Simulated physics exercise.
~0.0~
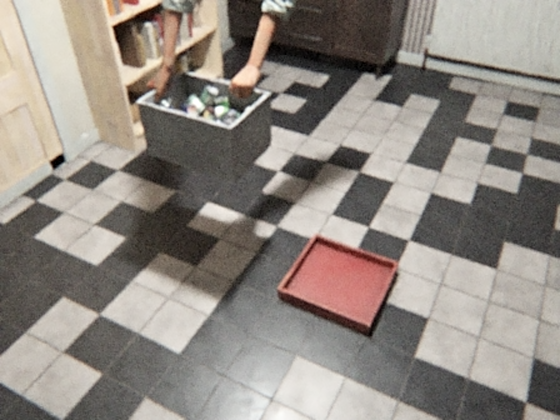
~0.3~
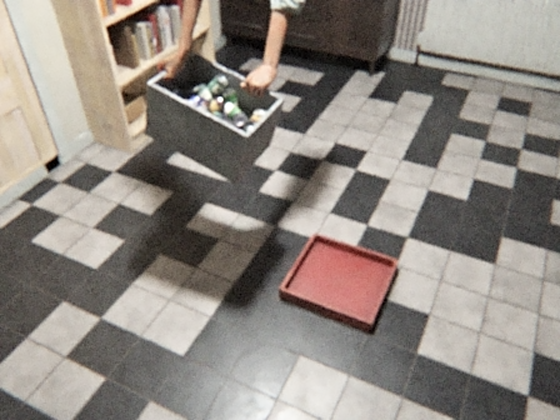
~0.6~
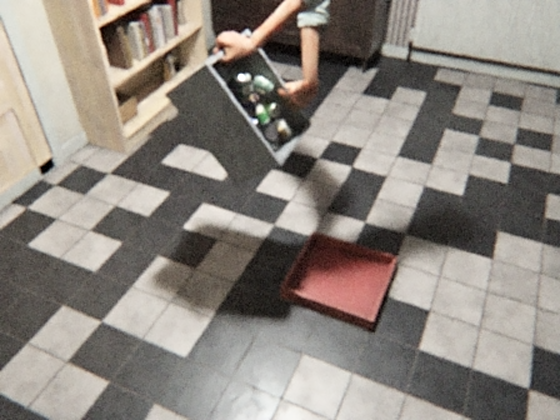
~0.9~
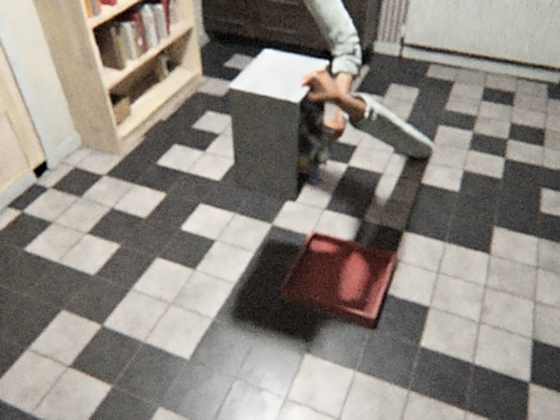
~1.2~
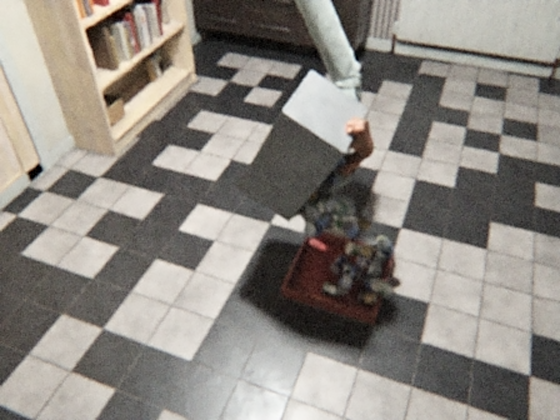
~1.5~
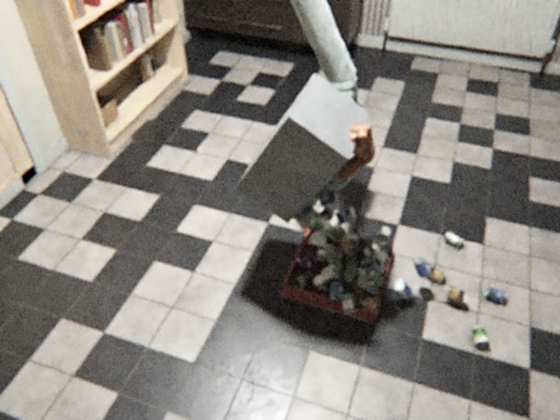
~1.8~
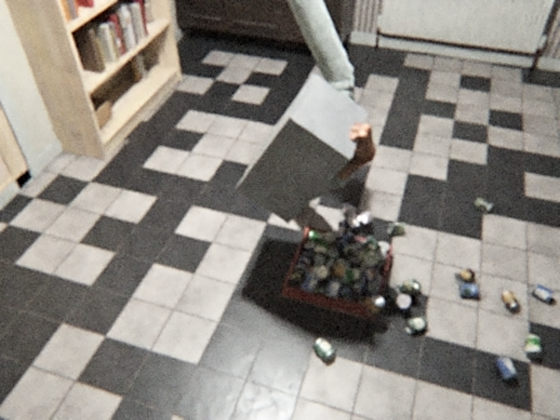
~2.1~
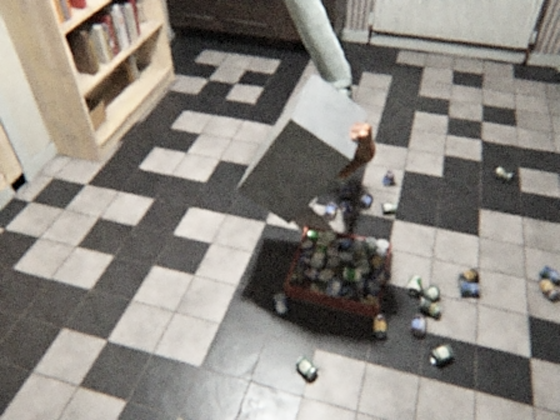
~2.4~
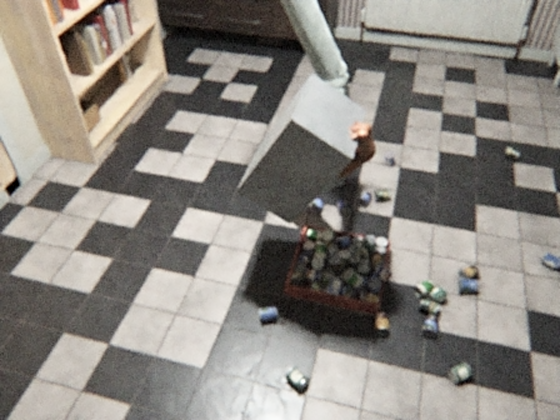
On a checkered tiled floor, two hands tip a grey tote of small tins, overfilling a red tray and scattering some rightward.
